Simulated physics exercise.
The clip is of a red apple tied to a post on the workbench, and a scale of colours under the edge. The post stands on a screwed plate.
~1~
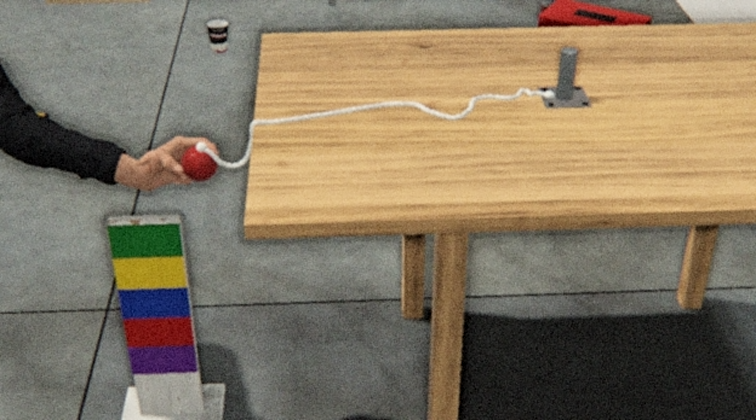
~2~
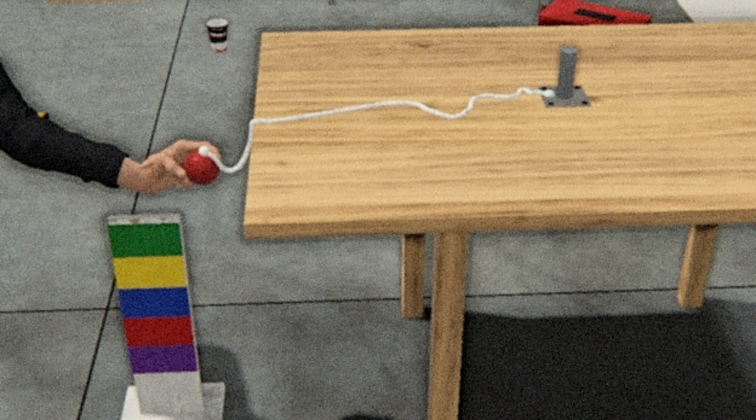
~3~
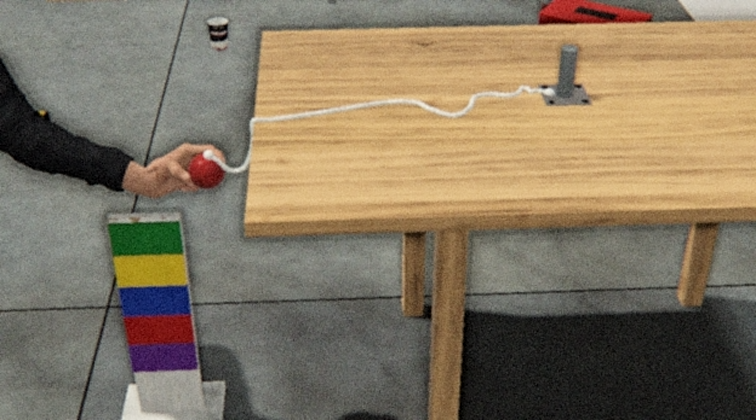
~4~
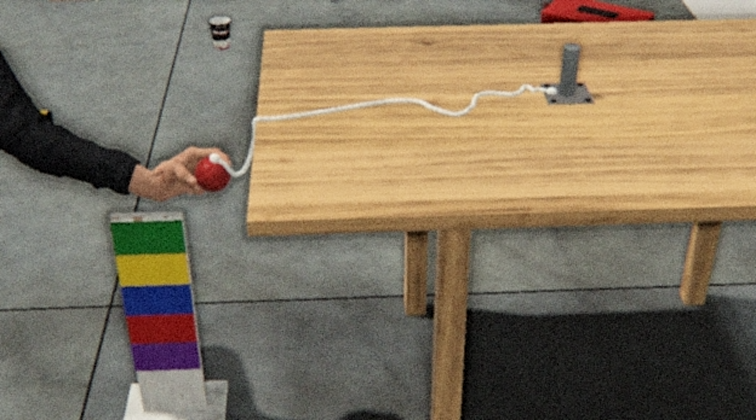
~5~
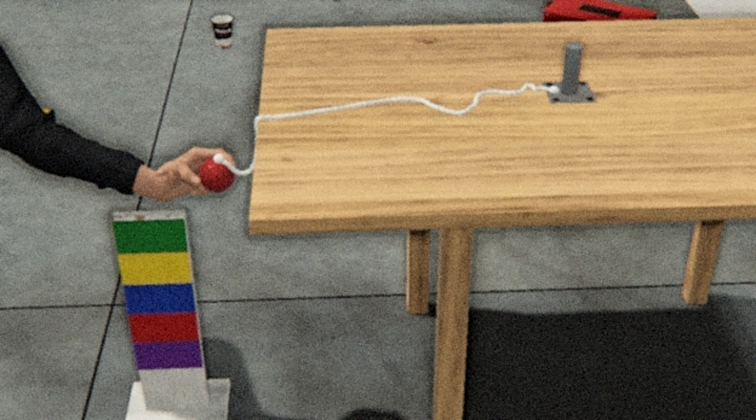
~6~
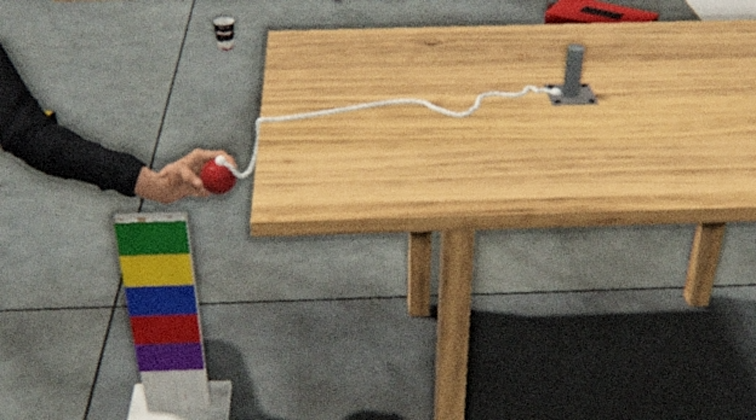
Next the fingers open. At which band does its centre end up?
The yellow one.
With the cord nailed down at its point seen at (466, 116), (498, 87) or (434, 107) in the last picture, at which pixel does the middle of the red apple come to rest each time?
The places are (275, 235), (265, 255) and (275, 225).
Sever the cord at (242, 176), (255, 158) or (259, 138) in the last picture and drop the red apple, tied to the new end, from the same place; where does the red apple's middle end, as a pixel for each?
Near (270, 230), (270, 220) and (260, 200).
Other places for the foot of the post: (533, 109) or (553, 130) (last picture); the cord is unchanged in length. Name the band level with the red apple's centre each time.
It would be blue; blue.
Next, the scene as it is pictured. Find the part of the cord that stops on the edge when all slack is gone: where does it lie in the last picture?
The one at (315, 115).
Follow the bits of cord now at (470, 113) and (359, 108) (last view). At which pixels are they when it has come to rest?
Near (428, 104) and (304, 113).
A little later, apple near (248, 248); level with green.
Next, apple near (304, 251); level with yellow.
Later still, apple near (277, 261); level with yellow.
When it is over, apple near (263, 263); level with yellow. The cord holds its middle at yellow.
